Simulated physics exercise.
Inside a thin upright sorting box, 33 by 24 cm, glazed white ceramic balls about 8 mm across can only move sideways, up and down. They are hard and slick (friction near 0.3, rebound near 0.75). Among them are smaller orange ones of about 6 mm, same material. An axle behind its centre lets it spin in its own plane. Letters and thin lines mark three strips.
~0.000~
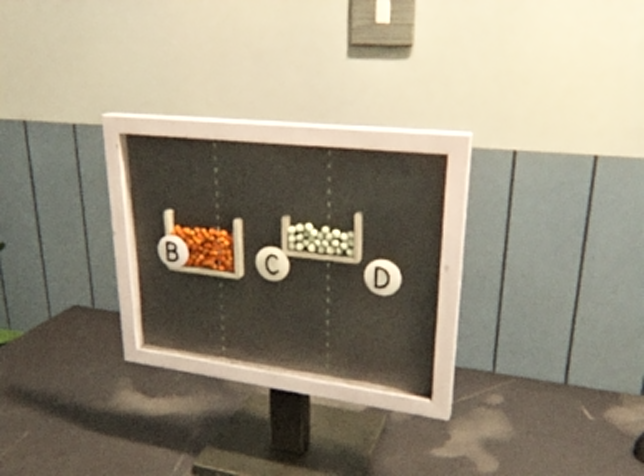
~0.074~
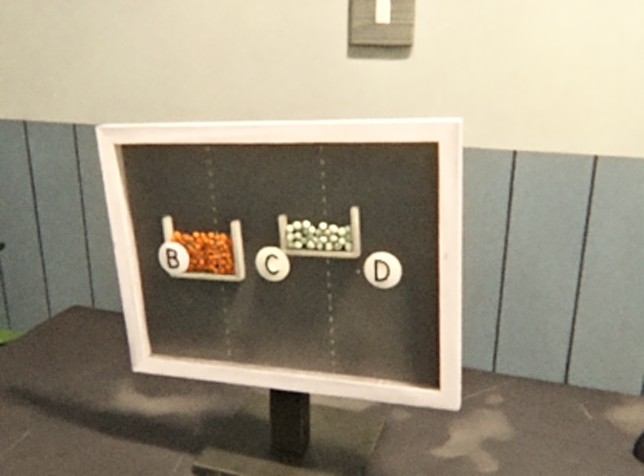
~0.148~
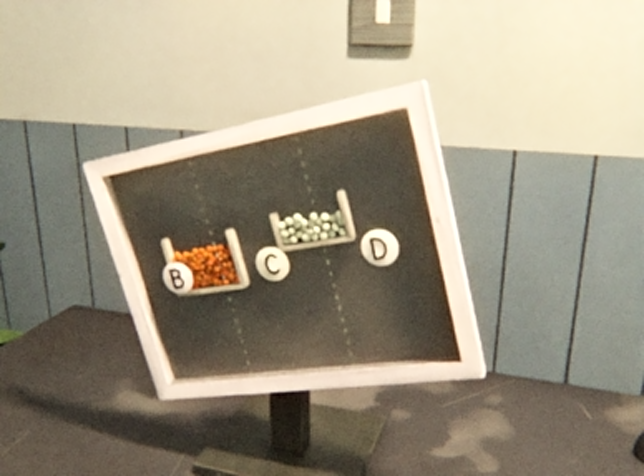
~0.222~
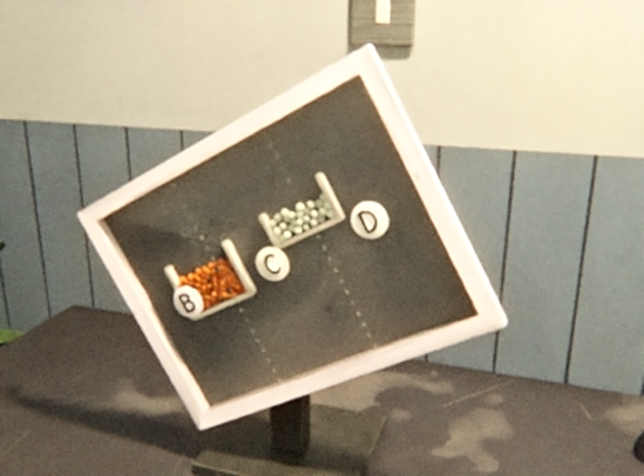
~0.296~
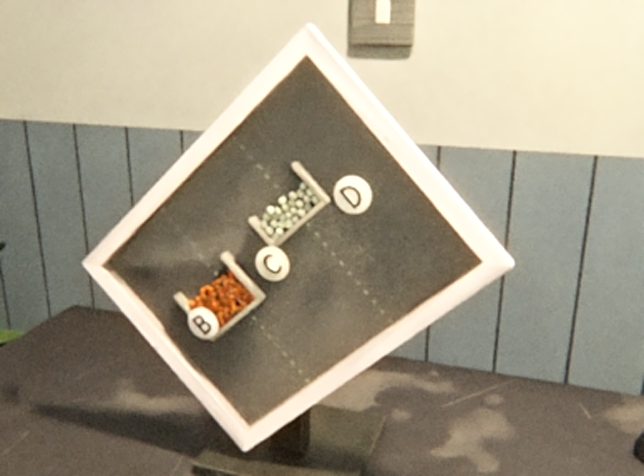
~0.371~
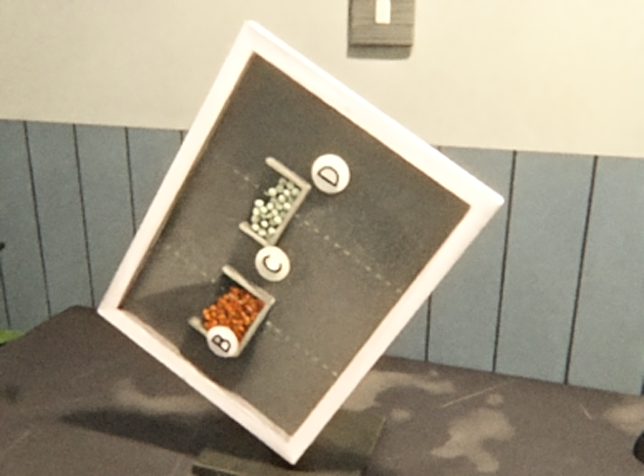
In a room with a cream wall above blue-grey panelling, seen from the front by a still camera, a dark panel in a pale frame stands on a post over a dark, blotched tabletop. Round labels B, C and D cross it, with orange balls in a tray at left and whitish ones in another right of centre. The panel turns anticlockwise, slightly at first, then steeply, carrying trays and labels around C while the balls shift within their trays.
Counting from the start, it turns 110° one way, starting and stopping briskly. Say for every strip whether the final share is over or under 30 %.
B over, C under, D under 30 %.
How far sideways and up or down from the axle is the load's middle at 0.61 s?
Some 2 cm left and 9 cm below.
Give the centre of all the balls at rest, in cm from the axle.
About 2 cm left and 16 cm below.
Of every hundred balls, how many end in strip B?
Roughly 100 per cent.
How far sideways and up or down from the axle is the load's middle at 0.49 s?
Some 3 cm left and 6 cm below.
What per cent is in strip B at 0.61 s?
About 80 per cent.
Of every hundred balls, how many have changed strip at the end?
Roughly 40 per cent.
After 0.49 s, it stands 81° anticlockwise; the balls' middle is 3 cm left of and 6 cm below the centre; B 70 %, C 25 %.
After 0.61 s, it stands 103° anticlockwise; the balls' middle is 2 cm left of and 9 cm below the centre; B 80 %, C 20 %.
After 0.71 s, it stands 110° anticlockwise; the balls' middle is 1 cm left of and 12 cm below the centre; B 85 %, C 15 %.
At rest by 2.0 s, it stands 110° anticlockwise; B 100 %, C 0 %, D 0 %.
